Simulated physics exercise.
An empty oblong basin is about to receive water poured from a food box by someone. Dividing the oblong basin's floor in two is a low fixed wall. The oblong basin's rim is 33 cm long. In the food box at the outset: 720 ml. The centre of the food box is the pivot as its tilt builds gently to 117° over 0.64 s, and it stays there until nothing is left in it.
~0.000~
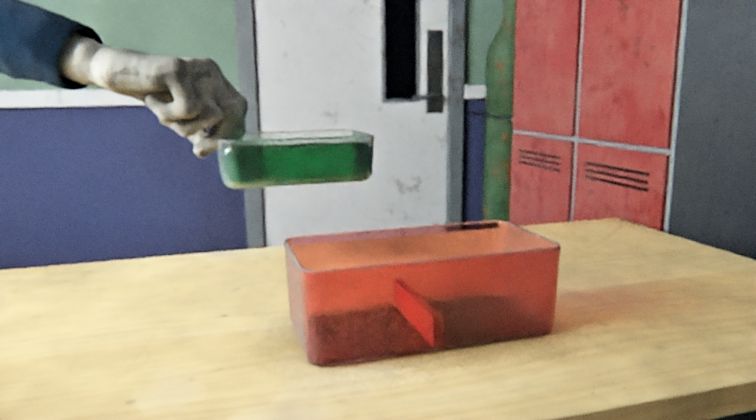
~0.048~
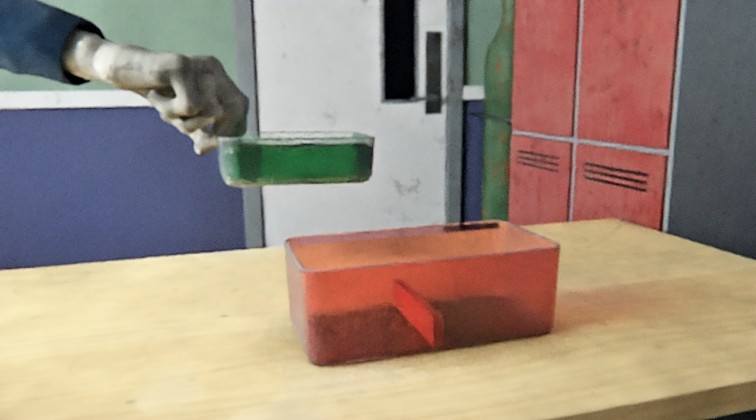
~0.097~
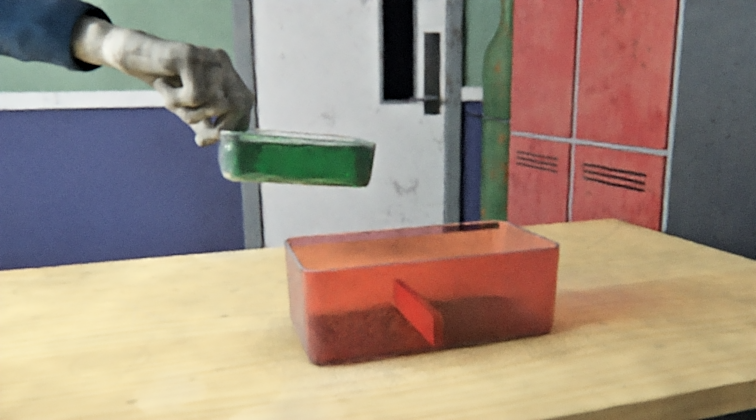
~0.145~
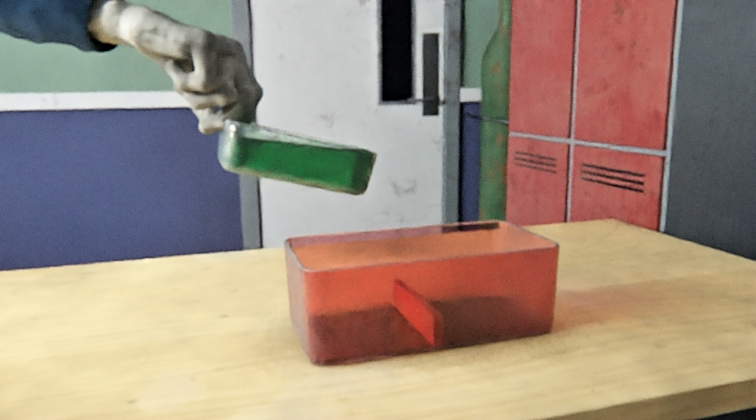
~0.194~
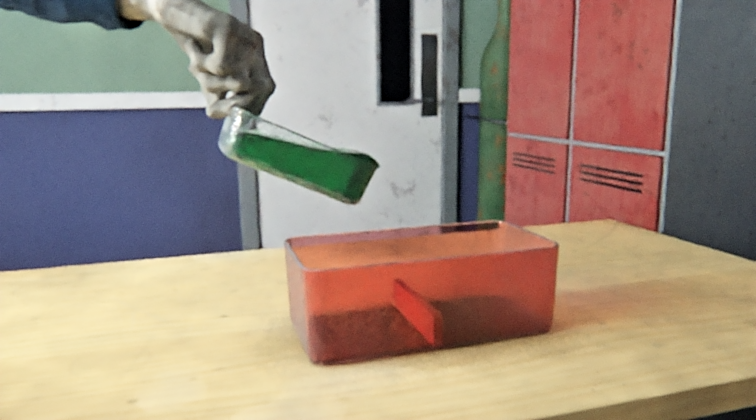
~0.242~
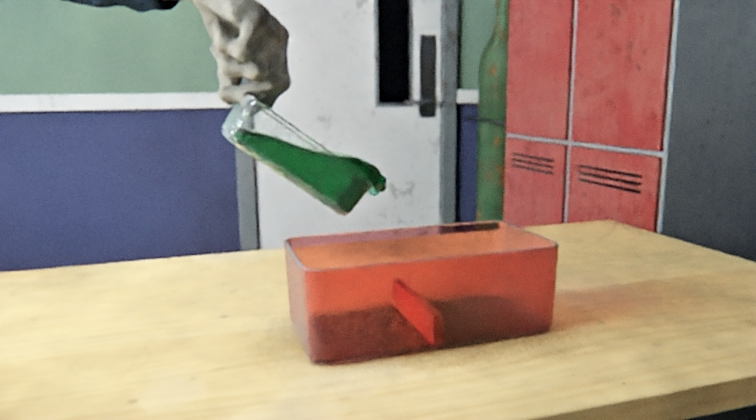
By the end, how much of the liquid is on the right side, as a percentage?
Around 21 percent.
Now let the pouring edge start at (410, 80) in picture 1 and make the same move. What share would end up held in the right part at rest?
Then I'd expect something near 70 per cent.
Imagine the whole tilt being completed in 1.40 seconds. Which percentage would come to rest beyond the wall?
In that case, roughly 55 per cent.
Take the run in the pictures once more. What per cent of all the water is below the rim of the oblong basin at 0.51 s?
Estimate - around 86 in a hundred parts.
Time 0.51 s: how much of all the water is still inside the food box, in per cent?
Close to 5 percent of the liquid remains at that time.
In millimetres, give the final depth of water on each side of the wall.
Left roughly 22 mm; right roughly 6 mm.
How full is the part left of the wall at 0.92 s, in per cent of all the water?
Roughly 72 percent.
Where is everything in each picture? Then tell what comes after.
In the first frame, it leans 0°; its right rim is at (363, 134); the water meets the walls at (220, 145) and (360, 140); the oblong basin's rim runs from (293, 255) to (531, 234); the wall's top is at (416, 297).
In the second frame, it leans 2°; its right rim is at (364, 136); the water meets the walls at (221, 143) and (361, 141).
In the third frame, it leans 7°; its right rim is at (365, 143); the water meets the walls at (223, 140) and (362, 144).
In the fourth frame, it leans 14°; its right rim is at (366, 152); the water meets the walls at (224, 137) and (364, 148).
In the fifth frame, it leans 25°; its right rim is at (365, 165); the water meets the walls at (225, 133) and (349, 152); 5 per cent is over the edge.
In the sixth frame, it leans 37°; its right rim is at (361, 179); the water meets the walls at (227, 129) and (332, 154); 14 per cent is over the edge.
By 0.51 s the tilt is 106° and 5 per cent is still to pour, 71 is left of the wall and 15 right of it.
By 0.71 s the tilt is 117° and 0 per cent is still to pour, 70 is left of the wall and 19 right of it.
By 0.92 s the tilt is 117° and 0 per cent is still to pour, 73 is left of the wall and 21 right of it.
By 1.14 s the tilt is 117° and 0 per cent is still to pour, 72 is left of the wall and 21 right of it.
At rest 72 per cent lies left of the wall, 21 right of it and 6 outside.
